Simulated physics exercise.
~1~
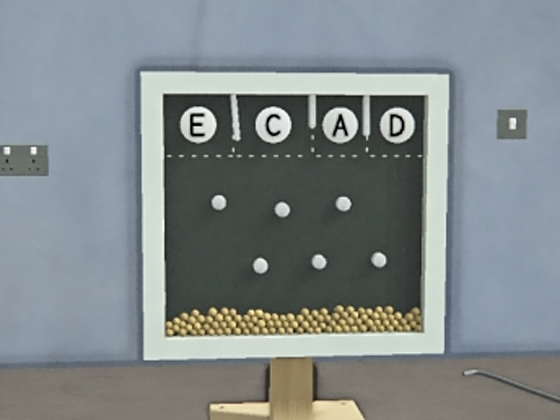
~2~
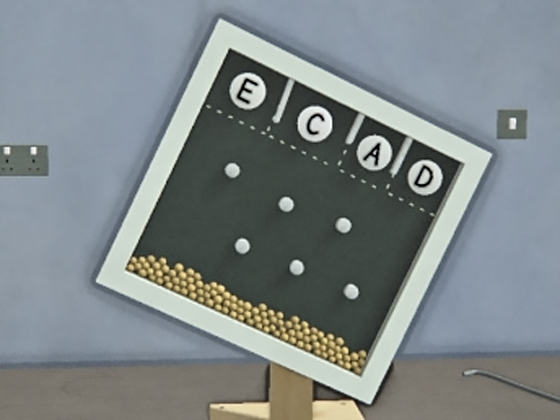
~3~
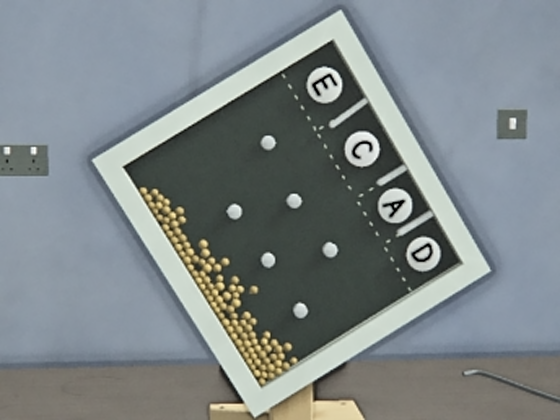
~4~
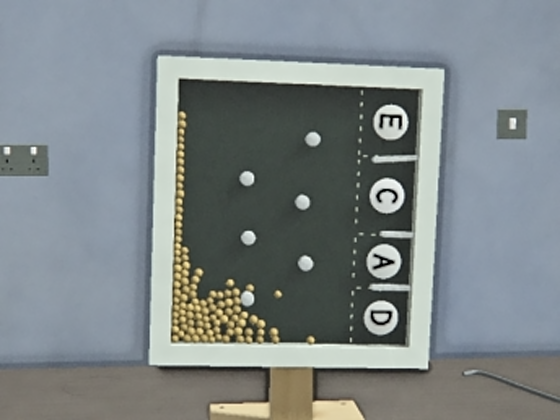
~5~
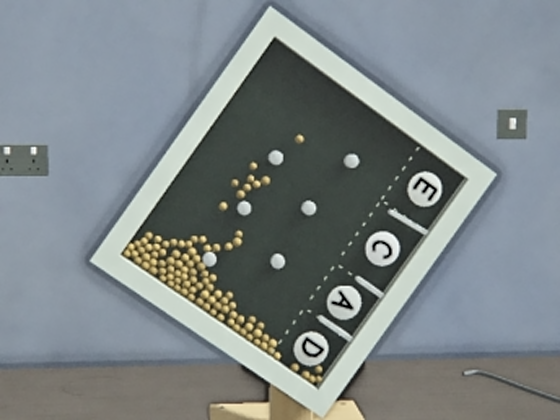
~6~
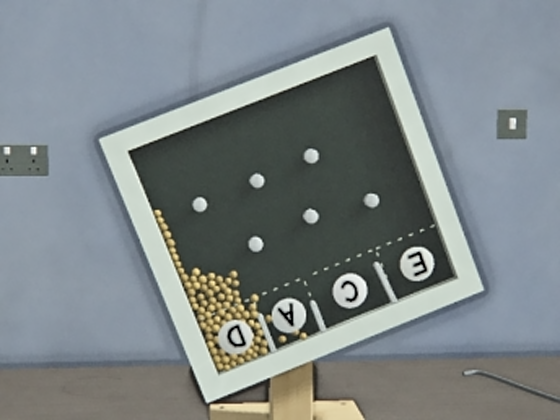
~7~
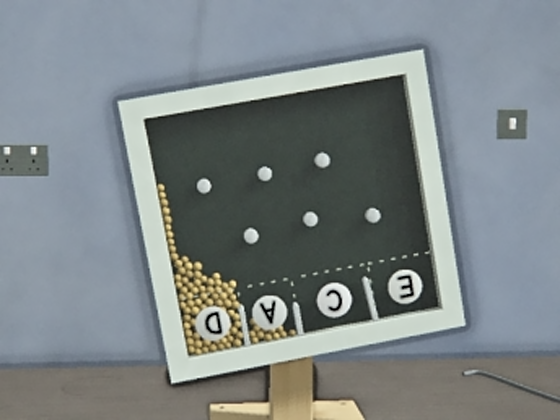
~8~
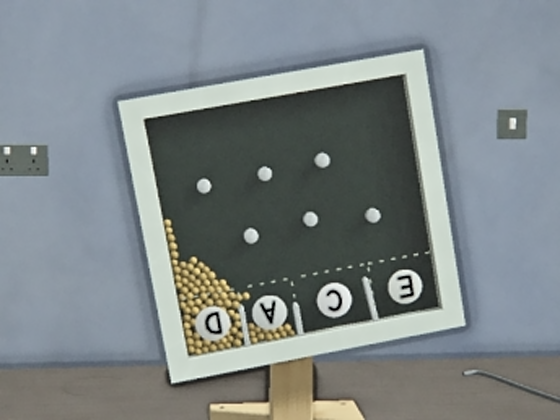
Against a blue-grey wall, a framed case turns clockwise until nearly upside down, its tan beads settling mostly around pocket D.
